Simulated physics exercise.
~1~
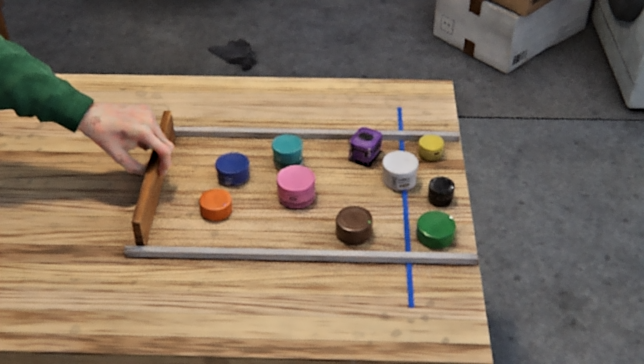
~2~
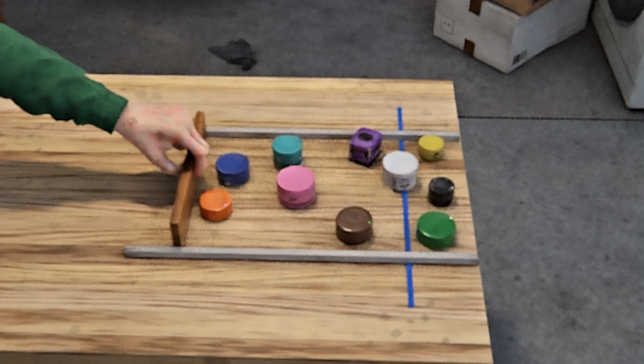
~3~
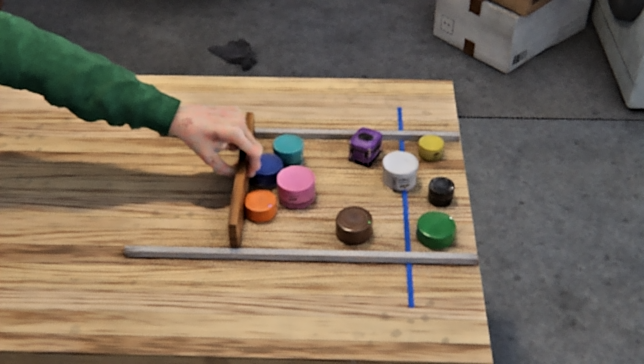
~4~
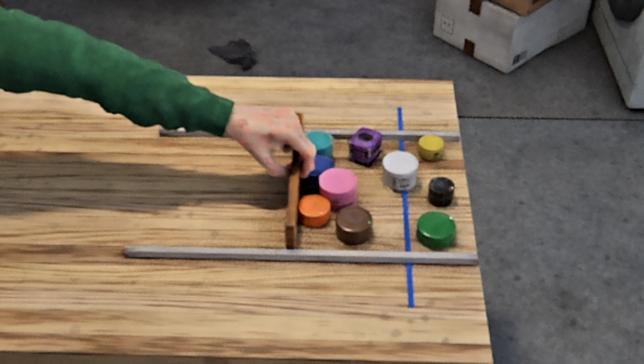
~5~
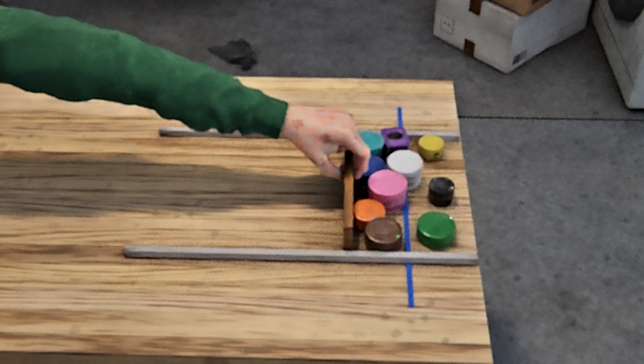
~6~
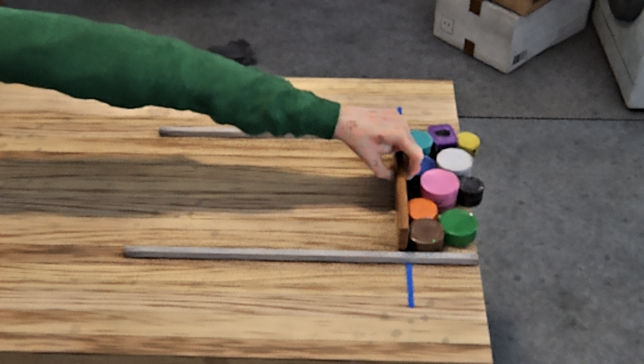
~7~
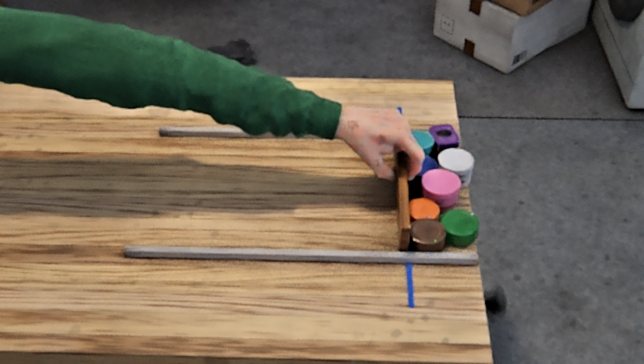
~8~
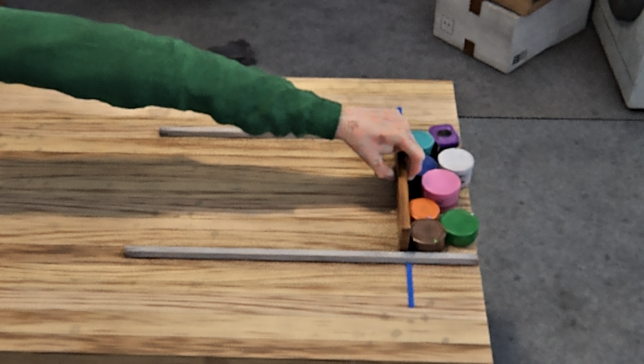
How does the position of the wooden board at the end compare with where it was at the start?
At the start the board stands upright near the left end of the metal rails, and by the end it stands well to the right, by the blue tape near the table's edge.
